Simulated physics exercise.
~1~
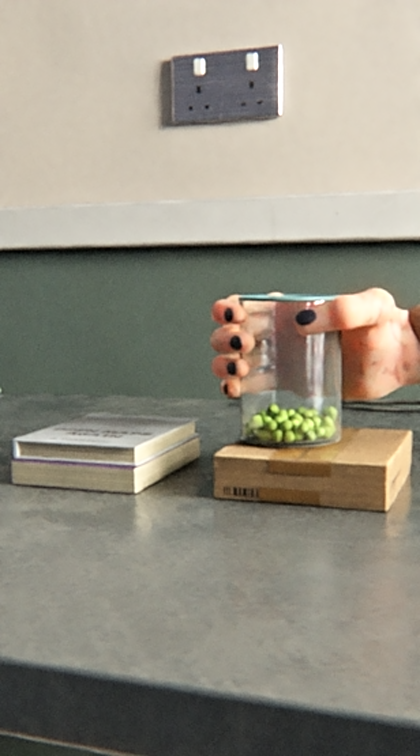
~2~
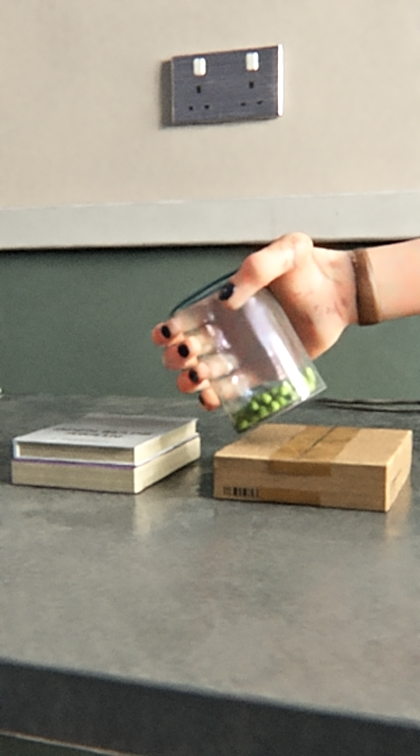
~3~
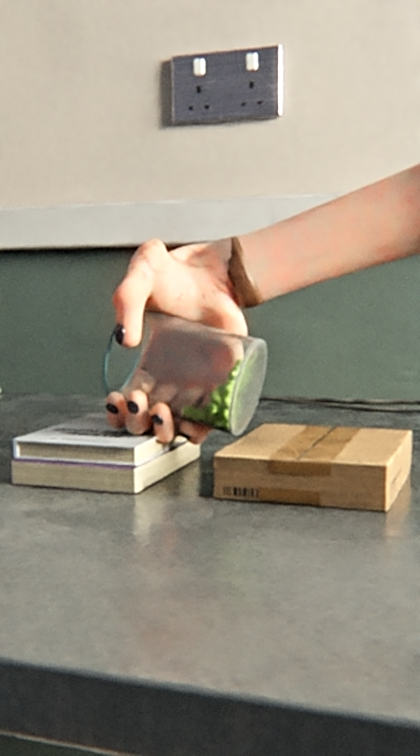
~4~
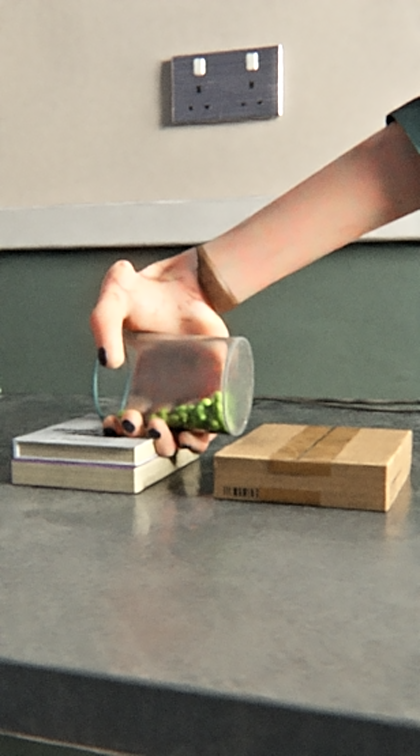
On a dark grey worktop, below a double wall socket, a hand with dark-painted nails holds an upright clear glass of green peas on a cardboard box, with a small pile of books to the left. The hand lifts the glass and tips it so its open mouth points up and to the left. It carries the glass leftward, lowering it and turning it onto its side beside the books. Finally the glass lies almost flat against the book pile, still held, with the peas spread along its lower side and none spilled.
